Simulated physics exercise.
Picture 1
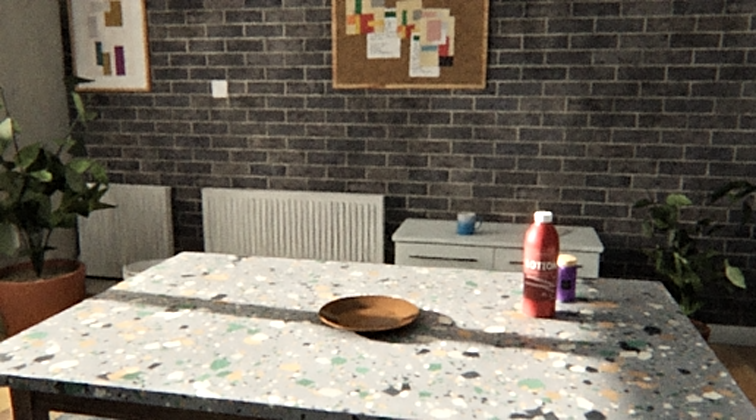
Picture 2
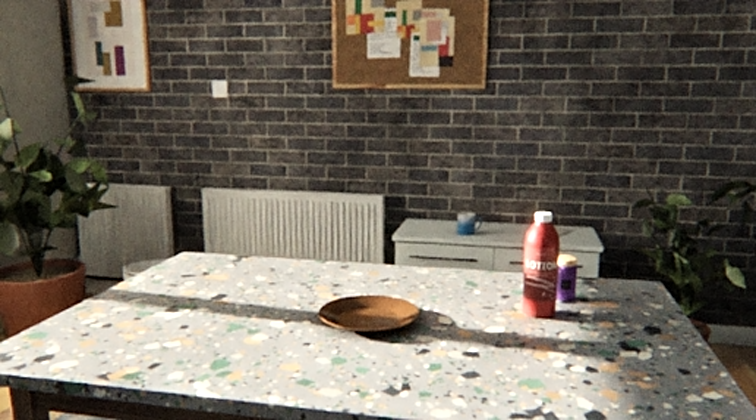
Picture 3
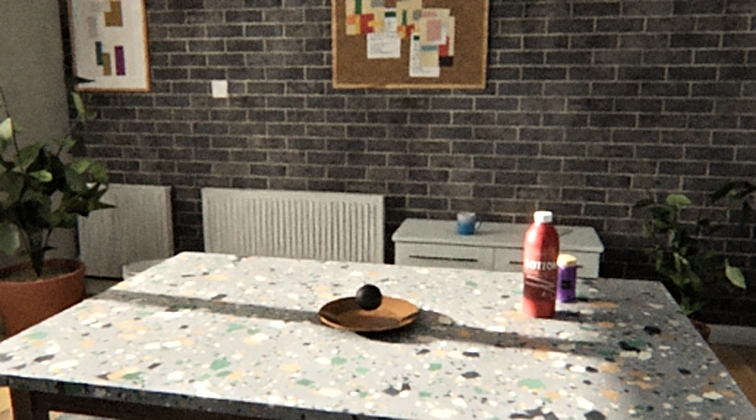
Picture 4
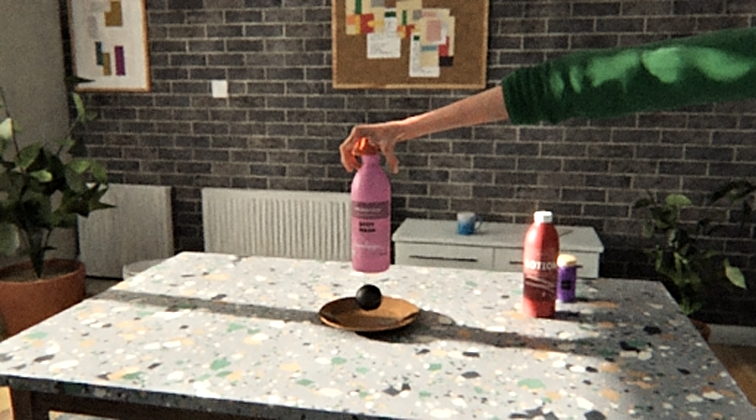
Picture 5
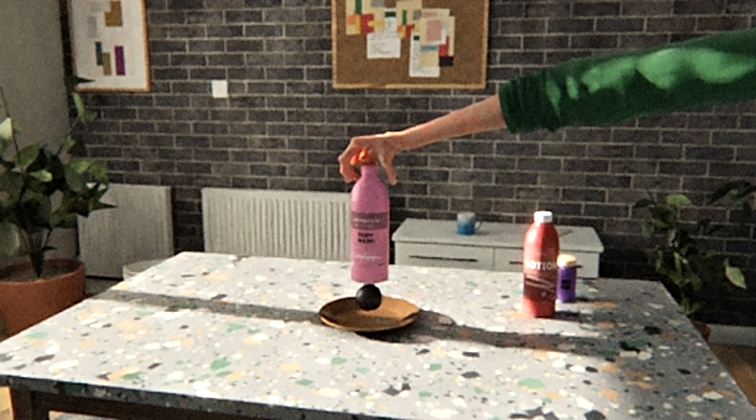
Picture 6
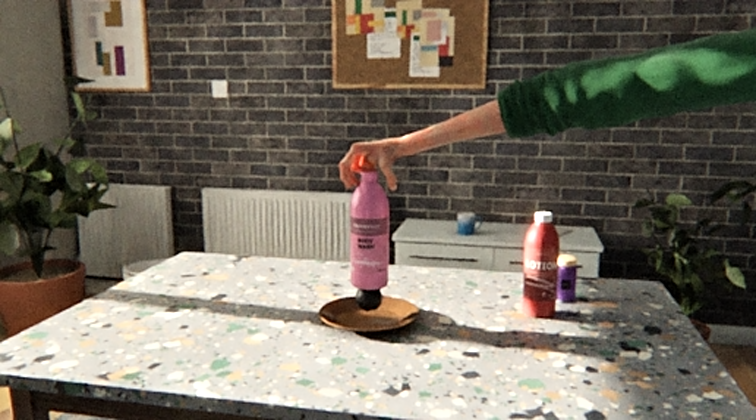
On a speckled table in front of a dark brick wall, a black ball appeared on a brown plate, then a green-sleeved arm from the right lowered a pink bottle onto the ball.
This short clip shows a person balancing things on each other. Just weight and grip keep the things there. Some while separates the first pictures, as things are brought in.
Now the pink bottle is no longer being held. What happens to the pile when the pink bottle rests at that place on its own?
The pile tumbles down.
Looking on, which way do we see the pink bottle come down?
As we see it, to our right.
Then, 0.70 s on from there, pink bottle turned 22° from how it was put near (391, 234).
Then, 0.80 s on from there, pink bottle turned 43° from how it was put near (411, 244).
Then, 0.90 s on from there, pink bottle now fallen.
Then, 1.00 s on from there, things are still on the move.
In the end, fallen, pink bottle; the other 4 unmoved. At the end, from the last picture's camera, pink bottle near (459, 305). The pile gives way.
